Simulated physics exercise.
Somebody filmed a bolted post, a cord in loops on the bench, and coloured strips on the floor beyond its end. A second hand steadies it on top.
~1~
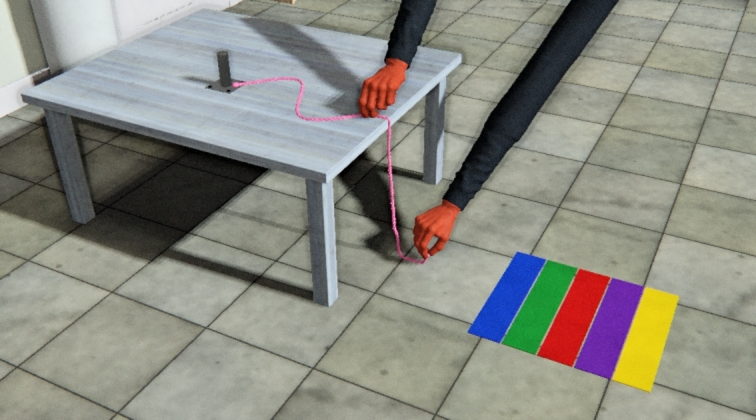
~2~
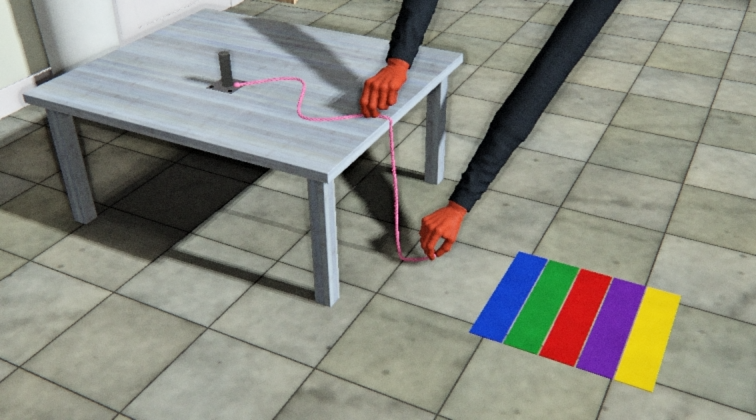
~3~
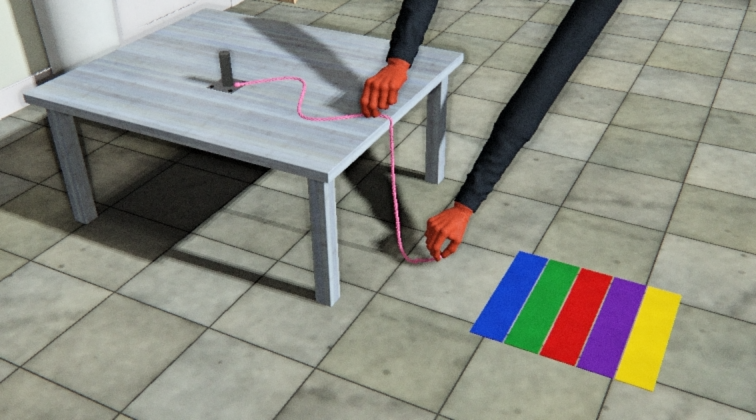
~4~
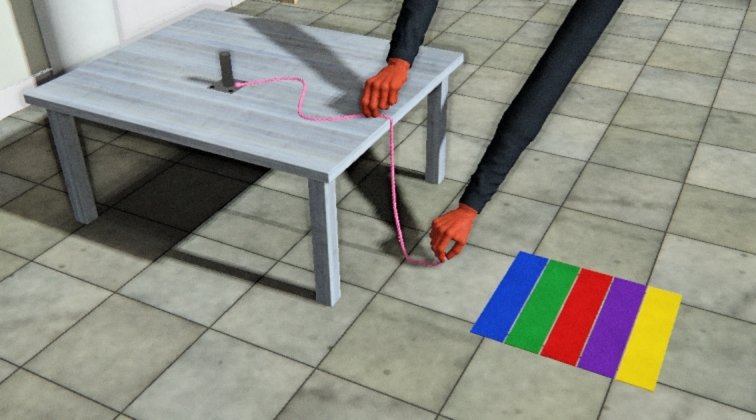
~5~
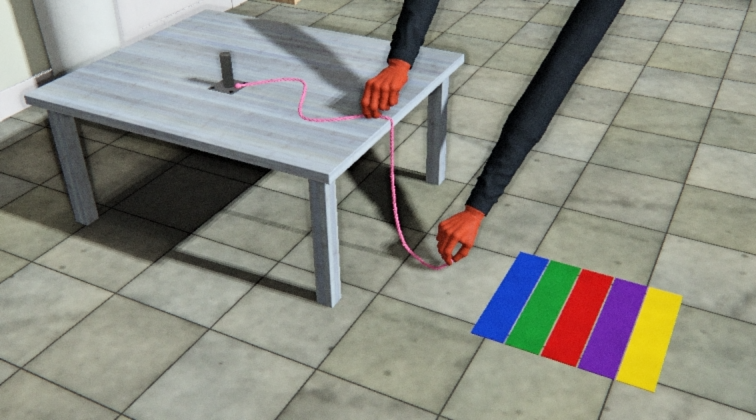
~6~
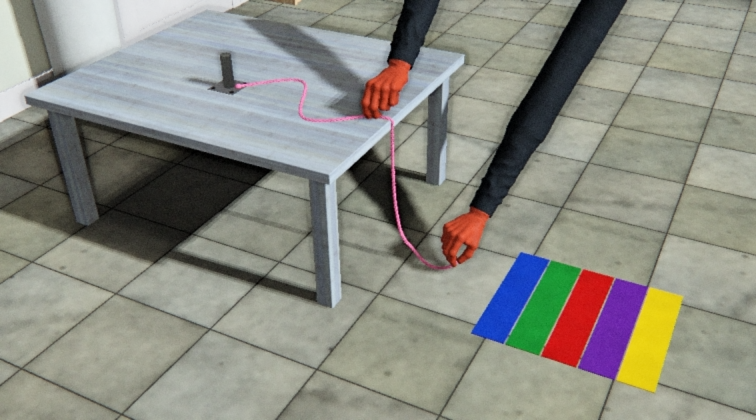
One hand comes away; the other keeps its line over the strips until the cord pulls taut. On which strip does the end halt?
Over purple.
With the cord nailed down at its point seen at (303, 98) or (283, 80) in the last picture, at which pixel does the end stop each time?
About (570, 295) and (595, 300).
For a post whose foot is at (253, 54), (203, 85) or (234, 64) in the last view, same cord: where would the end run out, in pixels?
About (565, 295), (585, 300) and (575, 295).
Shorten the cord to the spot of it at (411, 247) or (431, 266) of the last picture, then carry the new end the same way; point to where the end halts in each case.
Near (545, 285) and (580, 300).
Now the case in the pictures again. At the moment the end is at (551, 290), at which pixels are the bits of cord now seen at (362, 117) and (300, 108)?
Near (401, 160) and (356, 110).
Soon after, end near (551, 290); over green.
After that, end near (595, 302); over red.
At the stop, end near (621, 310); over purple. The end stops over the purple strip.
